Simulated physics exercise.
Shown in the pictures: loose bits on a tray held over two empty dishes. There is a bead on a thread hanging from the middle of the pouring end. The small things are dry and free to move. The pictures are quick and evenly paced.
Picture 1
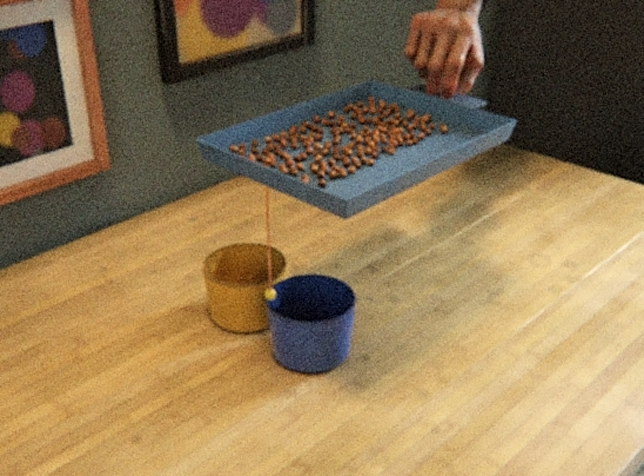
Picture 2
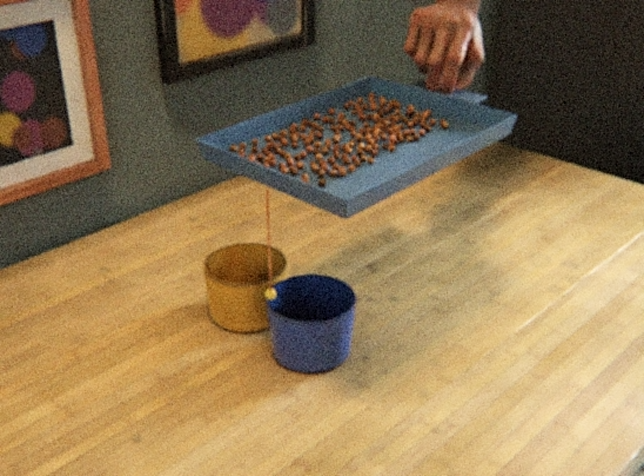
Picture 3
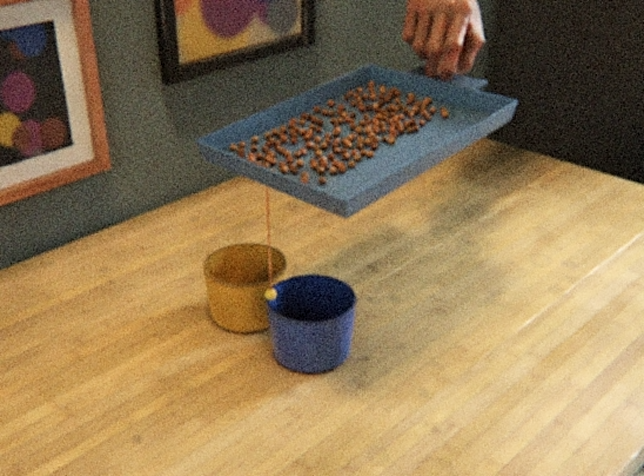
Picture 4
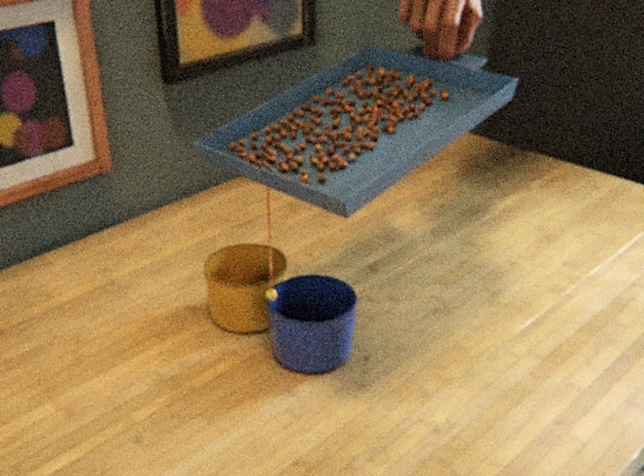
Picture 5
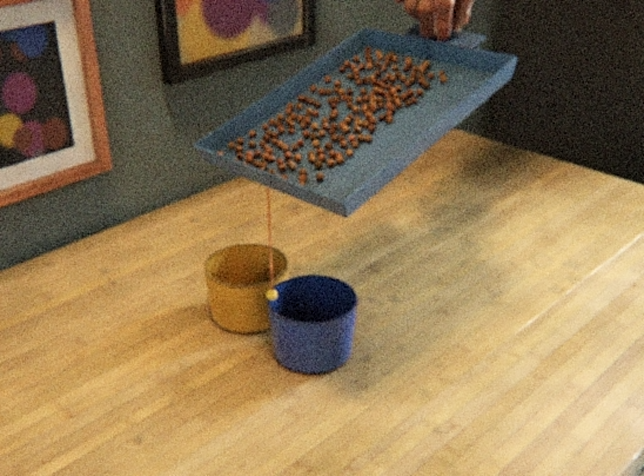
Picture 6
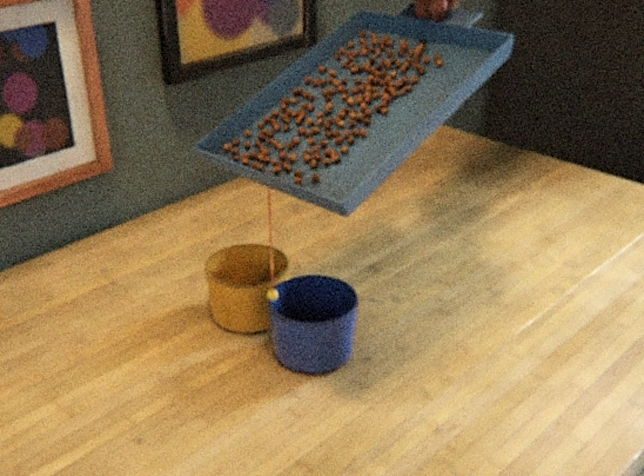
A hand raising the far end of a blue tray of small brown balls above a yellow dish and a blue dish.
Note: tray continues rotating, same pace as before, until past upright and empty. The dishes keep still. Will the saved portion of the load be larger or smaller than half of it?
It is smaller than half.
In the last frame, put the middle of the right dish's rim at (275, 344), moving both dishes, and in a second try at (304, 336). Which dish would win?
Trial one goes to the left of the two, trial two to the left of the two.
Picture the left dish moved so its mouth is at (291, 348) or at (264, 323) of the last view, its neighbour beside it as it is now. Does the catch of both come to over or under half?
First place: Short of half; second place: Short of half.
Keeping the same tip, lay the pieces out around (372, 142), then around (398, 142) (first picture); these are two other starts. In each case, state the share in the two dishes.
Roughly 0 per cent, then 0 per cent.
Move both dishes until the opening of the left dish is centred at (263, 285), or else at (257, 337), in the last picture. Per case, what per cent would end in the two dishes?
Roughly 0% first, roughly 30% second.
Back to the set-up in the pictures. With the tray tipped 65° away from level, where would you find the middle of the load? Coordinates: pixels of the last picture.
Load centre: Approx. (246, 165).
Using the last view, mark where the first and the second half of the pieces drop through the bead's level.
Starting near (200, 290), moving on to near (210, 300).
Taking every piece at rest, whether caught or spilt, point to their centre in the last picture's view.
Close to (176, 376).
Soon after the last picture, tray tipped steeply; nearly all on the tray; a small part in the air.
A little later, tray tipped past a quarter turn; about half on the tray; about a quarter outside both; about a quarter in the air.
Later still, tray tipped past a quarter turn; a stray few in the left dish; nearly all outside both.
At rest, tray tipped past a quarter turn; none in the right dish; a stray few in the left dish; nearly all outside both.
